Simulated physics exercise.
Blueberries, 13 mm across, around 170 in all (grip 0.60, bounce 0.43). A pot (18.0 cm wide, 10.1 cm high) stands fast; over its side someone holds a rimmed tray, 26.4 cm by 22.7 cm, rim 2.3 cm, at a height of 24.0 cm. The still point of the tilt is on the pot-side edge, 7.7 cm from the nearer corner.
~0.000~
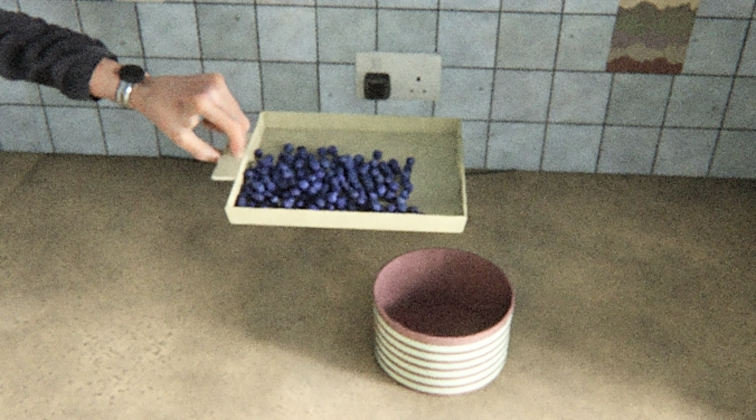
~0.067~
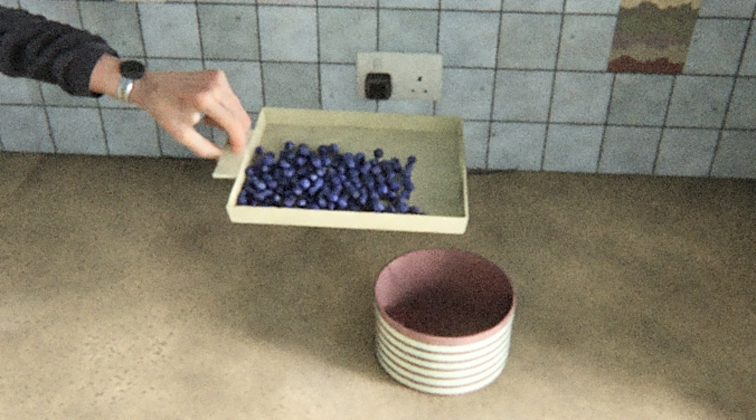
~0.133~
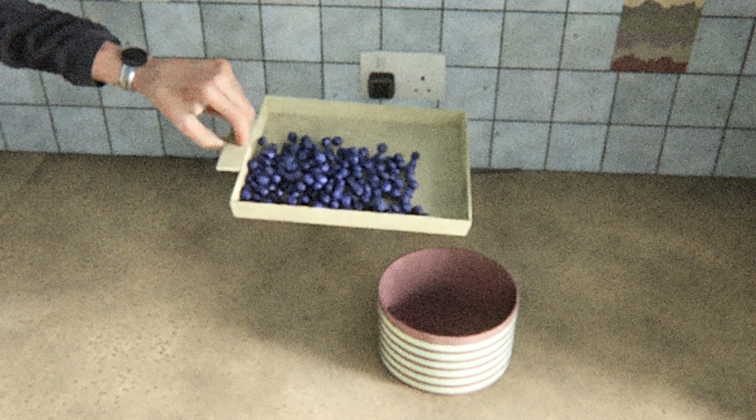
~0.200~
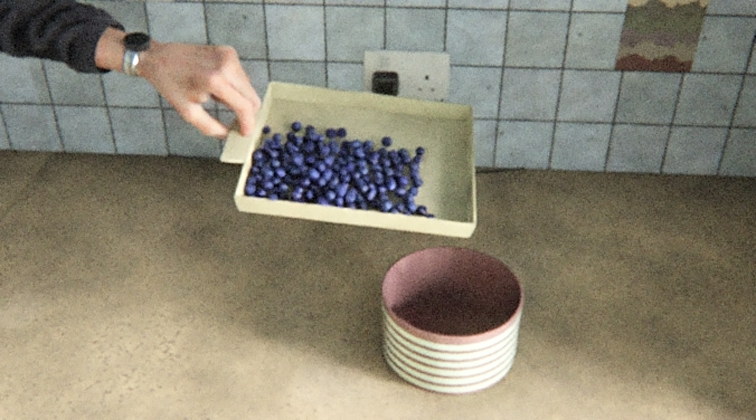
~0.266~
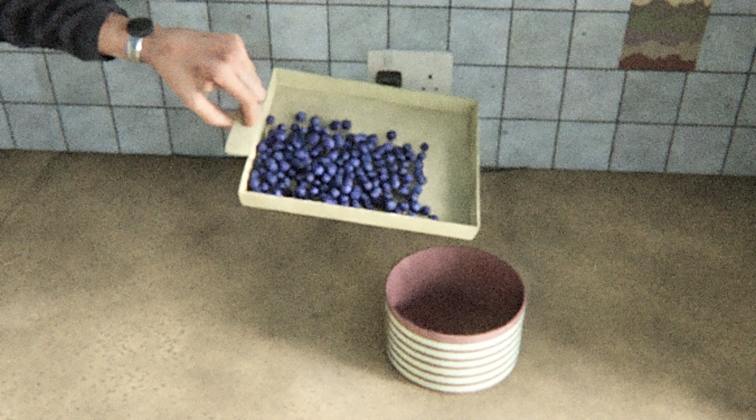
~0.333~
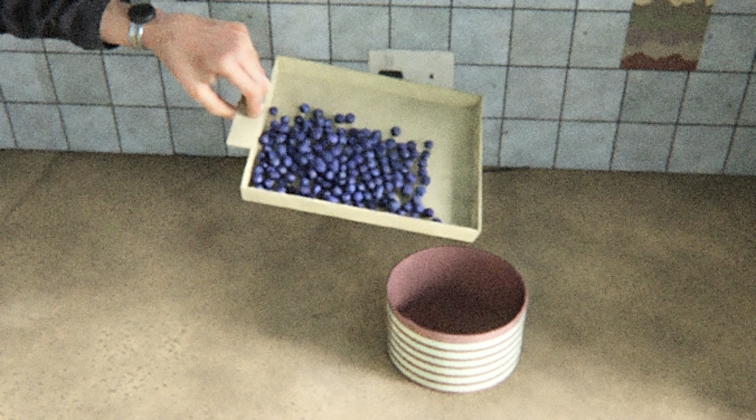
A hand held a cream tray of dark blue berries above a striped pot on a counter, then raised the handle side so the tray tilted down to the right, the berries shifting slightly.
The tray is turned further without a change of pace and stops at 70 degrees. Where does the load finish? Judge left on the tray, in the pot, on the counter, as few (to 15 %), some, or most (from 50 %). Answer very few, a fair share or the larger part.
Left on the tray: The larger part; in the pot: Very few; on the counter: Very few.
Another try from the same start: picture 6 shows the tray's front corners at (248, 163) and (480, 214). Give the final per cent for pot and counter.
Pot 0, counter 5.
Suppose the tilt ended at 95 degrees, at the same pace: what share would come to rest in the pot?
It would be near 45 per cent.
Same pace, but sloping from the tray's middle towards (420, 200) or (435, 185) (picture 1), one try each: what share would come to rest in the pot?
Some 0 and 0 per cent.
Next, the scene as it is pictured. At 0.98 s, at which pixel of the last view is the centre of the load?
Around (385, 177).
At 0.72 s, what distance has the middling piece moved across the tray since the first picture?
Roughly 3 cm.
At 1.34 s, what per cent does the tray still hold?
Roughly 95 per cent.
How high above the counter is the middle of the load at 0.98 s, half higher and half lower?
Roughly 30 cm.
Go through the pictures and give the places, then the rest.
The first frame shows tray tilt 0 degrees, front corners at (229, 206) and (463, 215); middle of the pieces at (318, 185); pot at (444, 290).
The second frame shows tray tilt 1 degrees, front corners at (230, 205) and (464, 216); middle of the pieces at (320, 184).
The third frame shows tray tilt 5 degrees, front corners at (234, 200) and (468, 219), lowest corner right front; middle of the pieces at (323, 179).
The fourth frame shows tray tilt 9 degrees, front corners at (239, 195) and (472, 222), lowest corner right front; middle of the pieces at (327, 173).
The fifth frame shows tray tilt 13 degrees, front corners at (243, 189) and (476, 225), lowest corner right front; middle of the pieces at (332, 168).
The sixth frame shows tray tilt 18 degrees, front corners at (245, 185) and (477, 229), lowest corner right front; middle of the pieces at (342, 169); pot at (457, 288). The tray's pace is about 65 degrees a second.
After 0.72 s, tilt 43 degrees; the tray holds 100 %, the pot 0 %.
After 0.98 s, tilt 60 degrees; the tray holds 100 %, the pot 0 %.
After 1.34 s, tilt 70 degrees; the tray holds 95 %, the pot 0 %.
By 2.3 s all is still; tray 90 %, pot 5 %, counter 5 %.
